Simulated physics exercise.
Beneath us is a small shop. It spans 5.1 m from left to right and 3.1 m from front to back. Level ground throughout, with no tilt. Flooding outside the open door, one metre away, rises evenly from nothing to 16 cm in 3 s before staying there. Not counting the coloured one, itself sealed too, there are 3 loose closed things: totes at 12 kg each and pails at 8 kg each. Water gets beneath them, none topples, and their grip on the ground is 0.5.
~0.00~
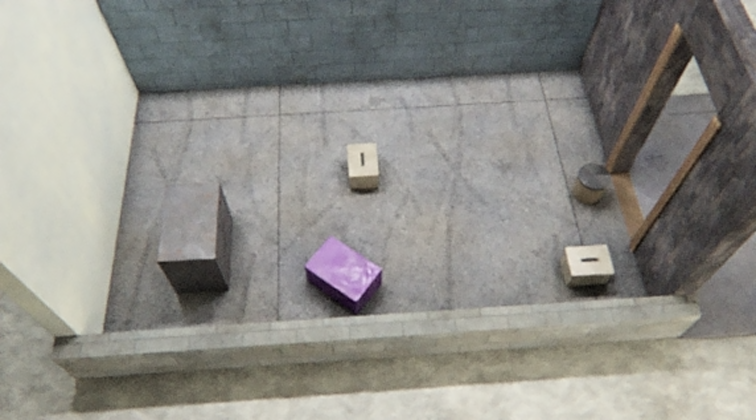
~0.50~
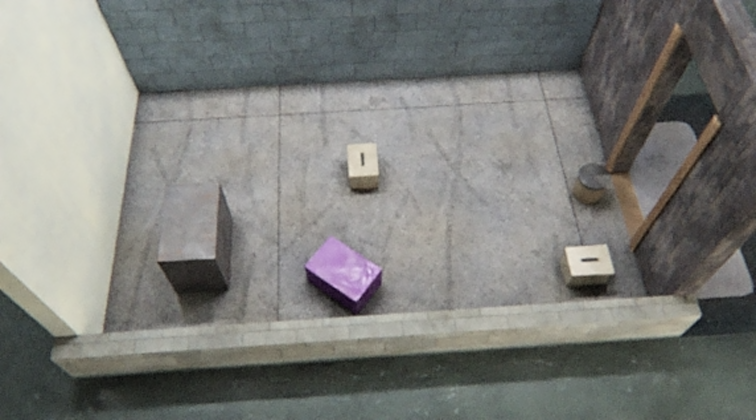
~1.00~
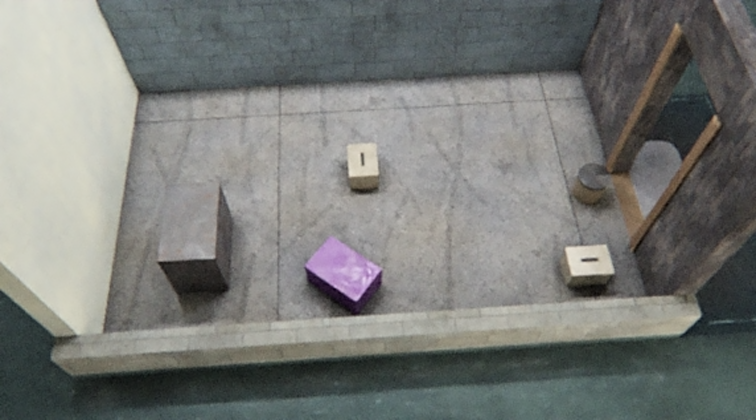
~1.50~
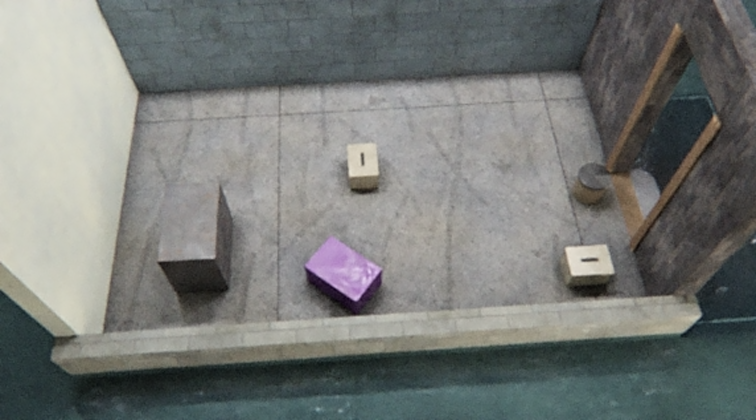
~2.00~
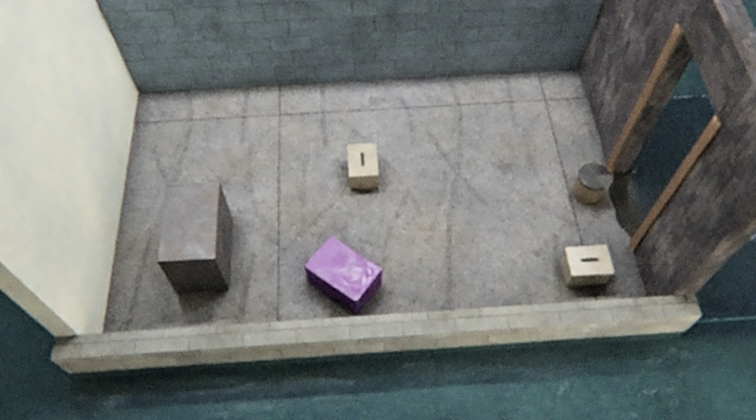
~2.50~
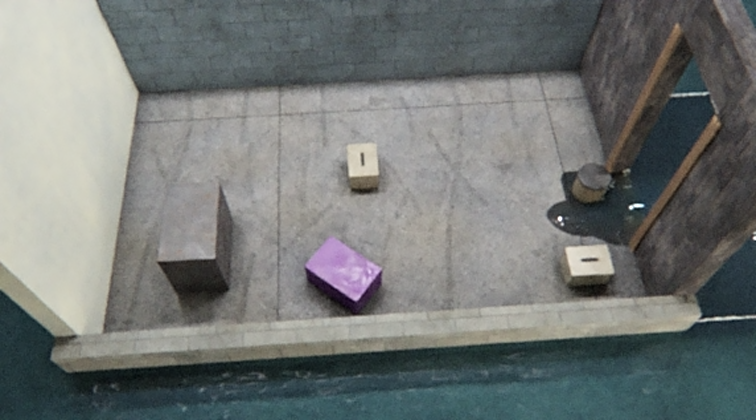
Dark water rises outside the small room and spreads in through the doorway on the right.
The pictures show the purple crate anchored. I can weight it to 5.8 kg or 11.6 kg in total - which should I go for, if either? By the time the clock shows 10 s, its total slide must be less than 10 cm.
Neither will work.
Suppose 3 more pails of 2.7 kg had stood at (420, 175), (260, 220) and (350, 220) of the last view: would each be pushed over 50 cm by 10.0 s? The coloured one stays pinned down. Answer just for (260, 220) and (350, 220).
Order as asked: Goes beyond / goes beyond.
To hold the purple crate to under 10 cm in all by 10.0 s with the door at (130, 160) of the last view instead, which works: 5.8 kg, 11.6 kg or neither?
Under that change the large mass is required.
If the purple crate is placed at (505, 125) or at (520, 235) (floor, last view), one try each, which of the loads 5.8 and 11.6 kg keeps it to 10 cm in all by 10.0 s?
At the first spot the heavier mass is required, at the second nothing offered works.
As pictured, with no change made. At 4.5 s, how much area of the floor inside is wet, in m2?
I'd put it close to 6.5 m2.
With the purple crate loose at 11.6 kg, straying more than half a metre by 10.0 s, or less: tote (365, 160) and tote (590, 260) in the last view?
In turn: Below, below.
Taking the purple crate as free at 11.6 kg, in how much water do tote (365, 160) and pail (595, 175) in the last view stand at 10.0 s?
Some 3 cm at the first, some 5 cm at the second.
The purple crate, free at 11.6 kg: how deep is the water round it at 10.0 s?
Depth: Approx. 6 cm.
After 3.5 s the purple crate would be 0 cm from its start with 5.8 kg and 0 cm from its start with 11.6 kg; 0 cm of water round it then.
After 4.5 s the purple crate would be 0 cm from its start with 5.8 kg and 0 cm from its start with 11.6 kg; 1 cm of water round it then.
After 7.0 s the purple crate would be 93 cm from its start with 5.8 kg and 23 cm from its start with 11.6 kg; 3 cm of water round it then.
After 10.0 s the purple crate would be 98 cm from its start with 5.8 kg and 91 cm from its start with 11.6 kg; 6 cm of water round it then.
